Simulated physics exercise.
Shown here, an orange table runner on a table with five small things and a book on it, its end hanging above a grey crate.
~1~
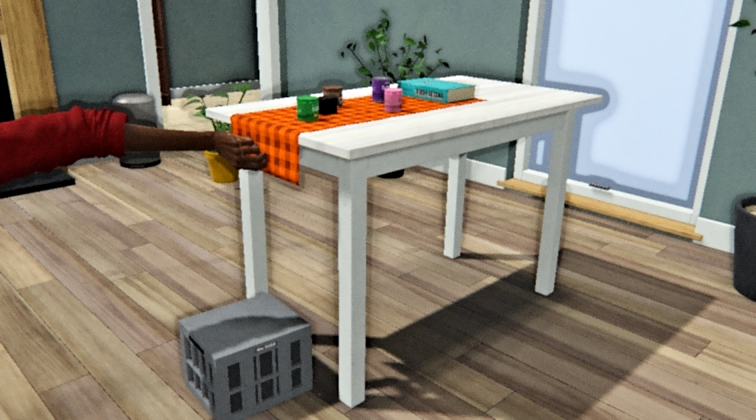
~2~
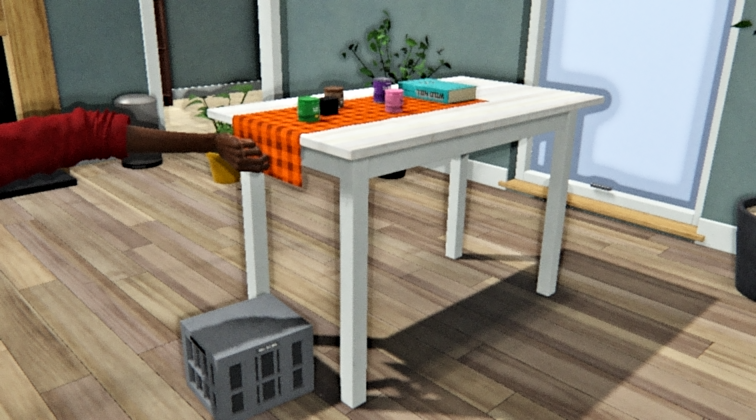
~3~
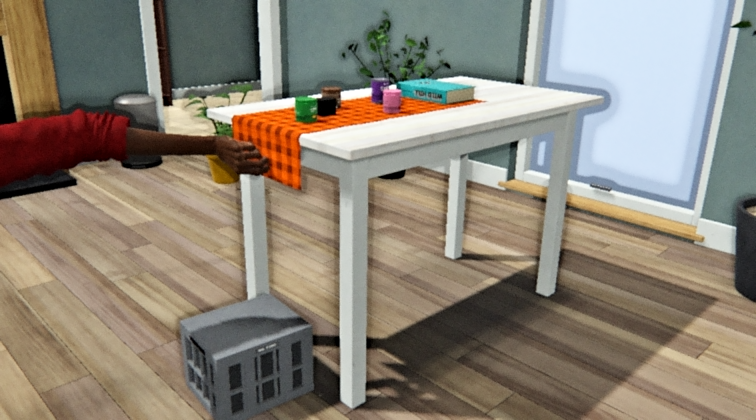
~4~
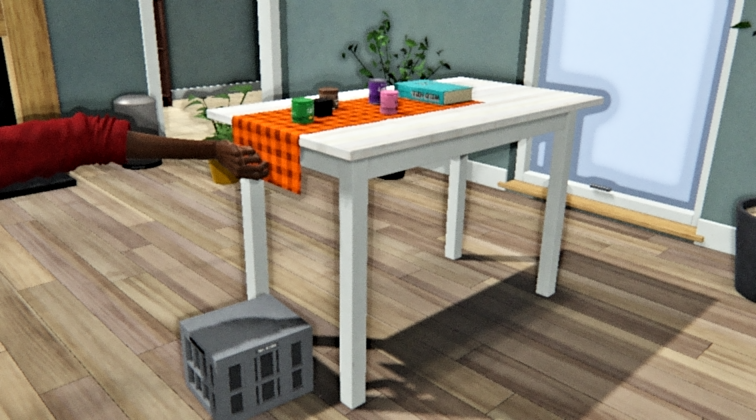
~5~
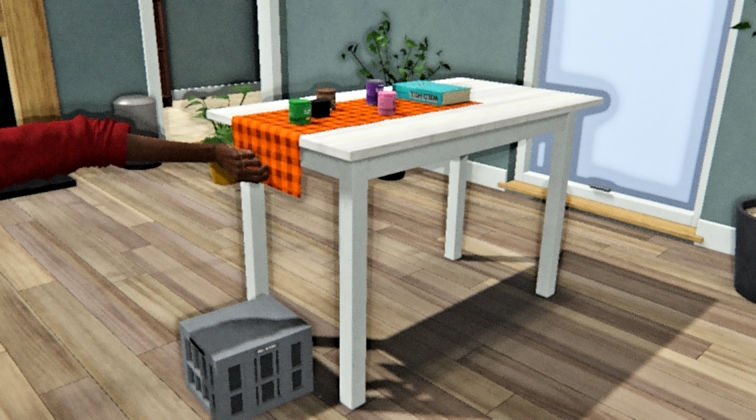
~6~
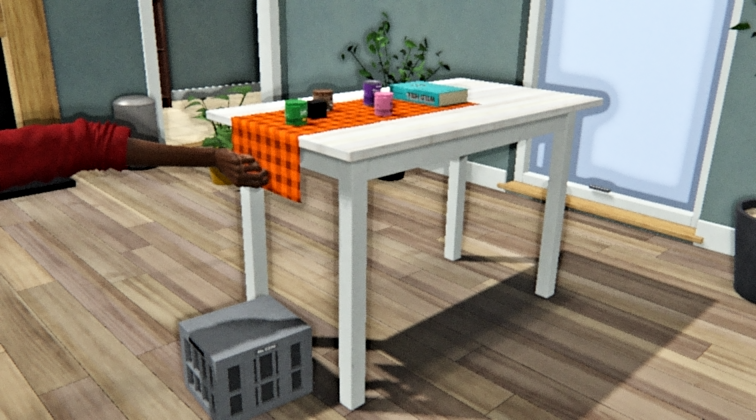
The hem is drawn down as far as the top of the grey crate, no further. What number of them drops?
It carries off four.
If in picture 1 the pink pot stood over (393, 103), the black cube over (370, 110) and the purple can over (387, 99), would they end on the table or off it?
The pink pot remains up, the black cube is carried off, the purple can survives.
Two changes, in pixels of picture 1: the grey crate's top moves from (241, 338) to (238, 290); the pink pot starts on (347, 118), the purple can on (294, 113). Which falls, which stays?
The pink pot is carried off, the purple can is carried off.
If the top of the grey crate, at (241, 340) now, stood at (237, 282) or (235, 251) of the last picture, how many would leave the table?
In that case 2 and 1.
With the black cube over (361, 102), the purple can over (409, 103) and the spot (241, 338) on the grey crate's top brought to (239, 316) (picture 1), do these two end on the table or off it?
The black cube remains up, the purple can holds on.
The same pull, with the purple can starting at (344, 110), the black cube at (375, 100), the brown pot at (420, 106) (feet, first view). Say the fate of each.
The purple can goes over, the black cube survives, the brown pot holds on.
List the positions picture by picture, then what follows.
In the first frame, hem (299, 186); green pot (307, 97); black cube (325, 97); brown pot (333, 87); pink pot (394, 89); purple can (381, 78); top of the crate (241, 337).
In the second frame, hem (302, 187); green pot (308, 98).
In the third frame, hem (301, 190); black cube (324, 98).
In the fourth frame, hem (301, 195); brown pot (328, 89); top of the crate (242, 339).
In the fifth frame, hem (301, 198); pink pot (387, 92).
In the sixth frame, hem (302, 203); green pot (296, 101); black cube (314, 101); brown pot (323, 91); pink pot (384, 93); purple can (373, 81).
Soon after, hem near (266, 273); green pot and black cube gone.
Then, hem on the crate; green pot, black cube, brown pot and pink pot gone.
At rest, hem on the crate; green pot, black cube, brown pot and pink pot gone. The answer is four.
